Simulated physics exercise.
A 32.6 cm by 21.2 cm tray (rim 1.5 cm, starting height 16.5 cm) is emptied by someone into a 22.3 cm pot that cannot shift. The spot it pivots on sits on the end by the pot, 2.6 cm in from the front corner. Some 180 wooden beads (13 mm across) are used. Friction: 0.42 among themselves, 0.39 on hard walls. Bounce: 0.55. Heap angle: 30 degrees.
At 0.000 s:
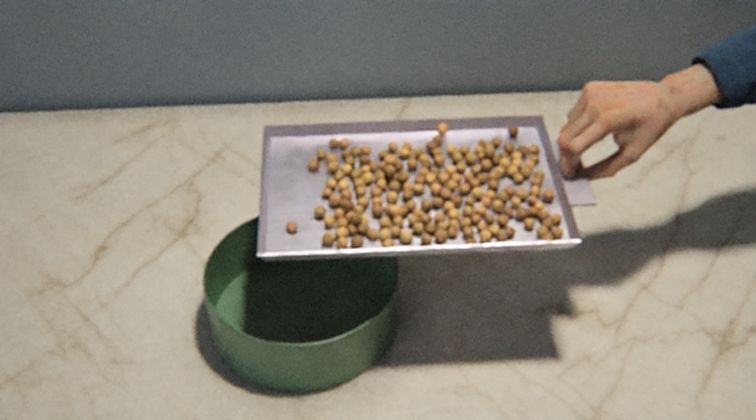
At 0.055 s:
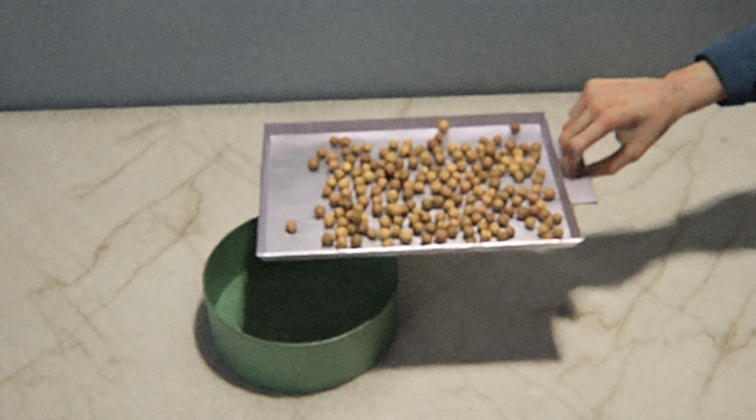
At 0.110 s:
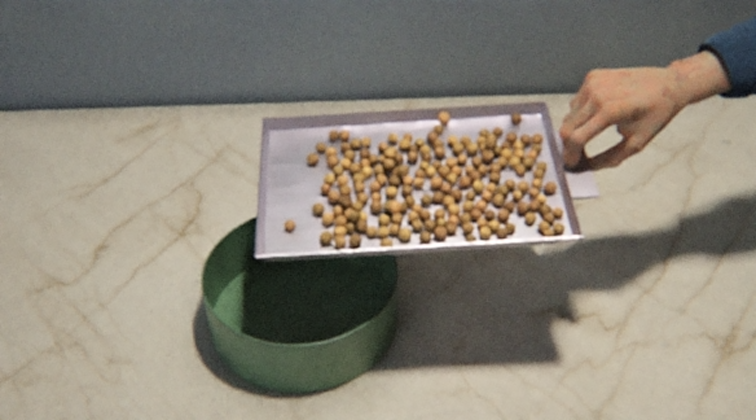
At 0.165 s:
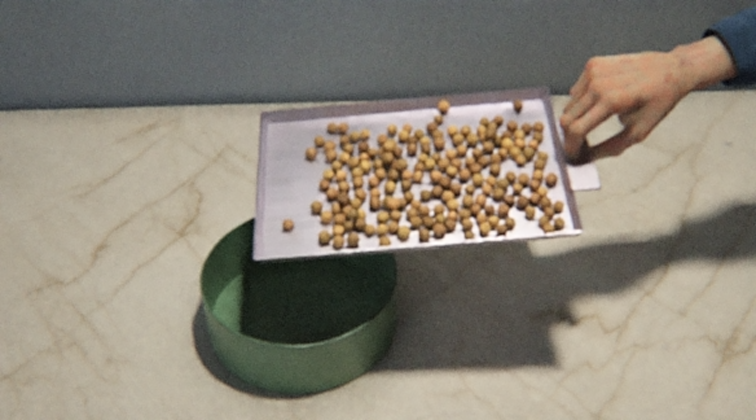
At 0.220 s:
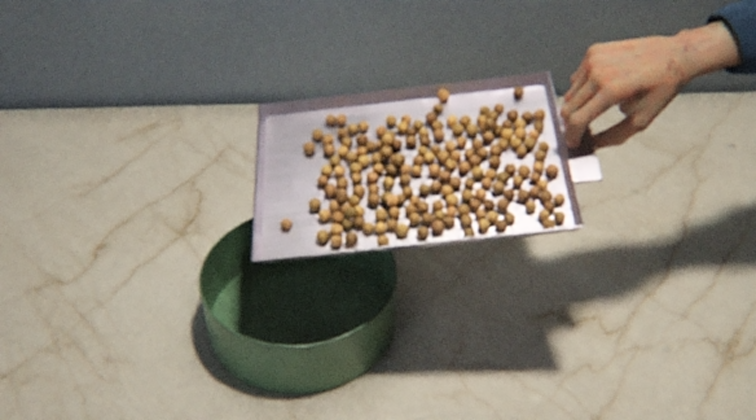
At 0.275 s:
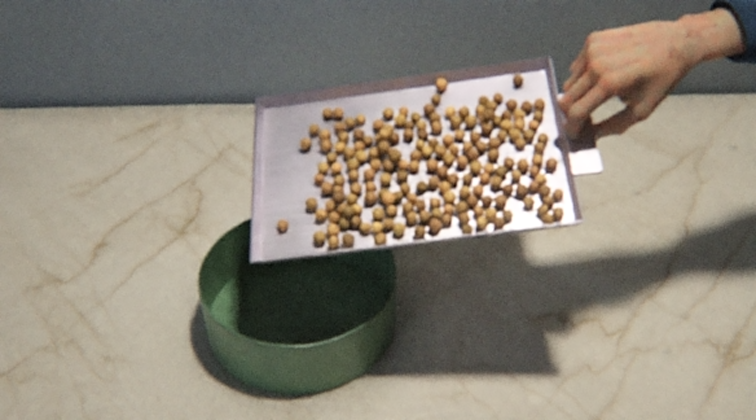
On a marble surface, a hand raises the right side of a bead-covered tray above a green pot.
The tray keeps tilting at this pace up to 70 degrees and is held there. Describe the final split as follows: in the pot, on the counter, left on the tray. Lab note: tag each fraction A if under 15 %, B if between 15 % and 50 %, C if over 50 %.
Pot = B, counter = C, tray = A.
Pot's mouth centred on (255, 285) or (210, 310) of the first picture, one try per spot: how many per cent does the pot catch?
60 % and 60 %.
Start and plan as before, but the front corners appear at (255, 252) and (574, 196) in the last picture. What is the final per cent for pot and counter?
Pot 65, counter 35.
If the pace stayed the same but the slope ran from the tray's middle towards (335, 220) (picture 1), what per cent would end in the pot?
Estimate: Near 40 per cent.
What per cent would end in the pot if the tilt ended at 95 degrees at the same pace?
That would be around 25 percent.
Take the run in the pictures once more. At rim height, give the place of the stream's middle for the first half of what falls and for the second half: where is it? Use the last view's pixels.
Early half: About (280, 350); late half: (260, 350).
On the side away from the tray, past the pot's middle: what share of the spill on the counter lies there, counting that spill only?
Estimate: Roughly 70 per cent of the pieces.
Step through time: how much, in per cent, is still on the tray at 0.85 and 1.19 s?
First 70, then 10.
After 0.62 s, tilt 42 degrees; the tray holds 100 %, the pot 0 %.
After 0.85 s, tilt 60 degrees; the tray holds 70 %, the pot 5 %.
After 1.19 s, tilt 70 degrees; the tray holds 10 %, the pot 15 %.
At rest (2.7 s), pot 25 %, counter 75 %, tray 0 %.
